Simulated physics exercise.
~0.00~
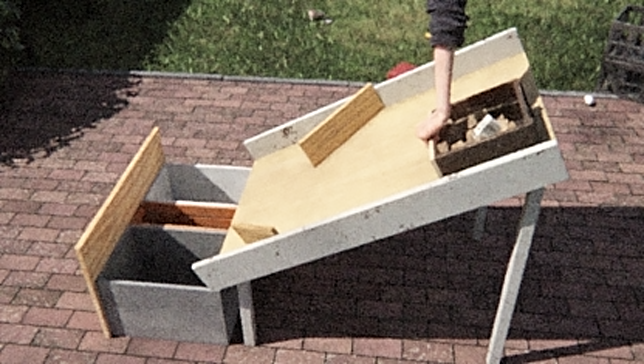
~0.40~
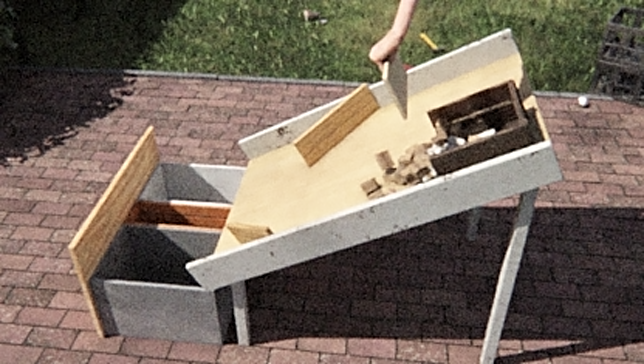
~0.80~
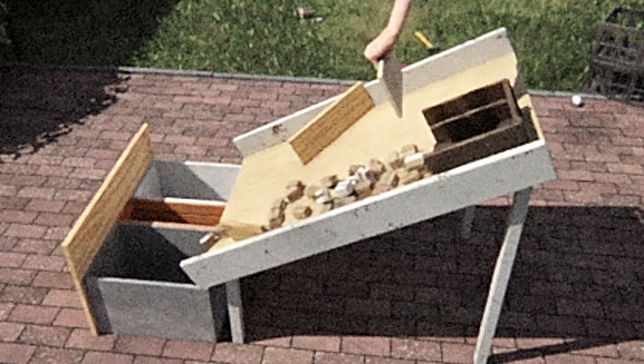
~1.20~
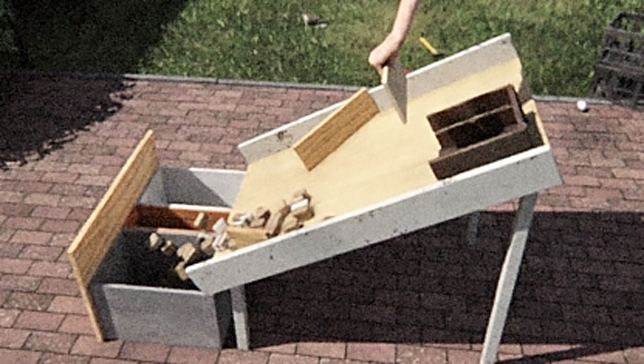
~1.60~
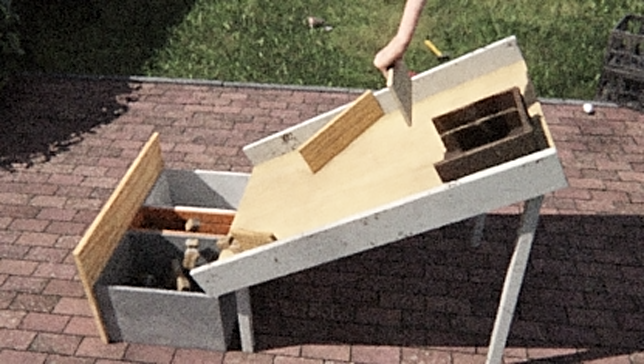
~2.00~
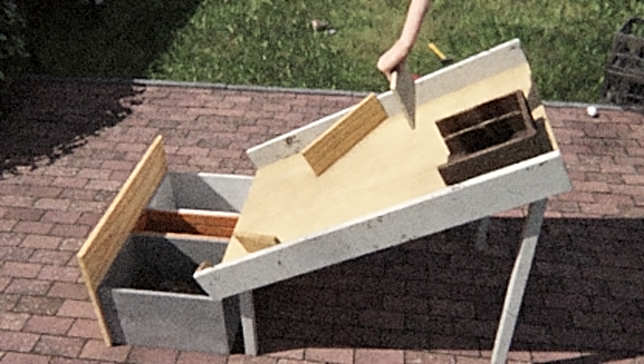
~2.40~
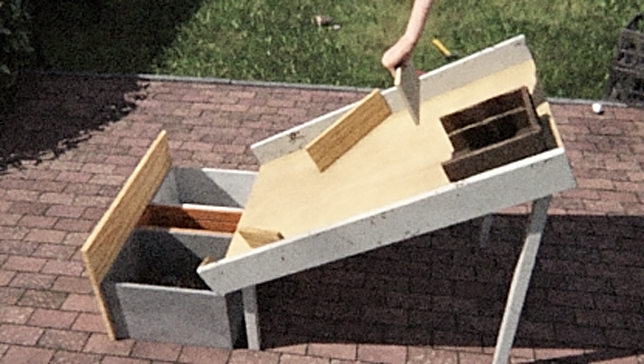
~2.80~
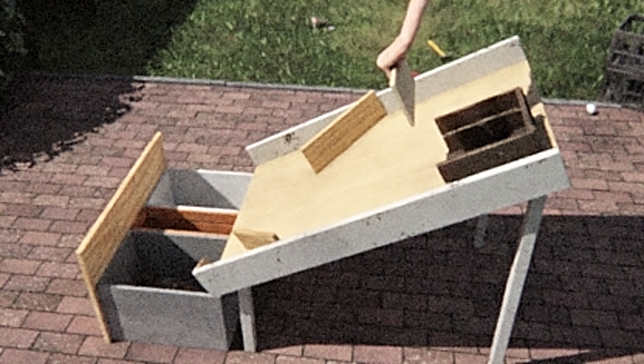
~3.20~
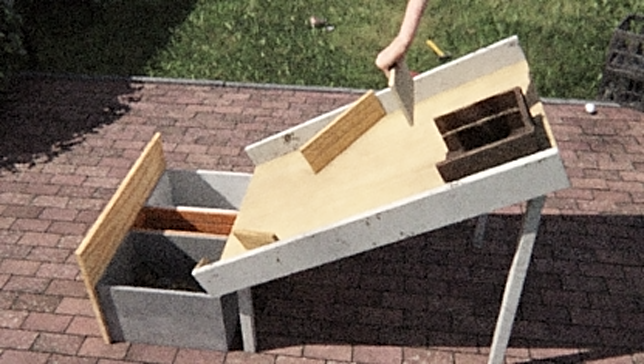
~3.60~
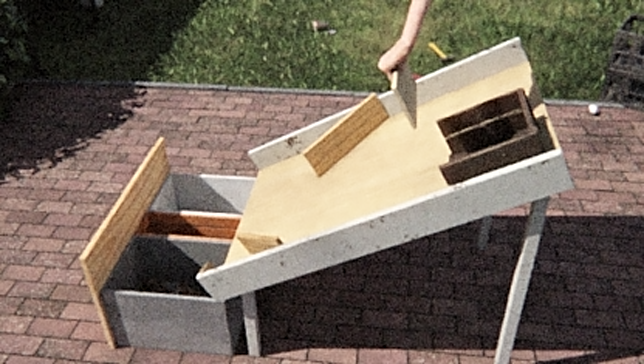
At first, a hand reaches down to a dark wooden pen full of little parcels at the top of a tilted table on a brick patio. The hand lifts the gate away and holds it clear above the slope, and the parcels begin to spill out. They spread into a loose stream along the near side and slide down to the left. Tumbling off the lower edge, most drop into the nearest grey bin, while a few land in the orange one behind it. Finally, the table and pen are empty, and the hand still holds the gate.
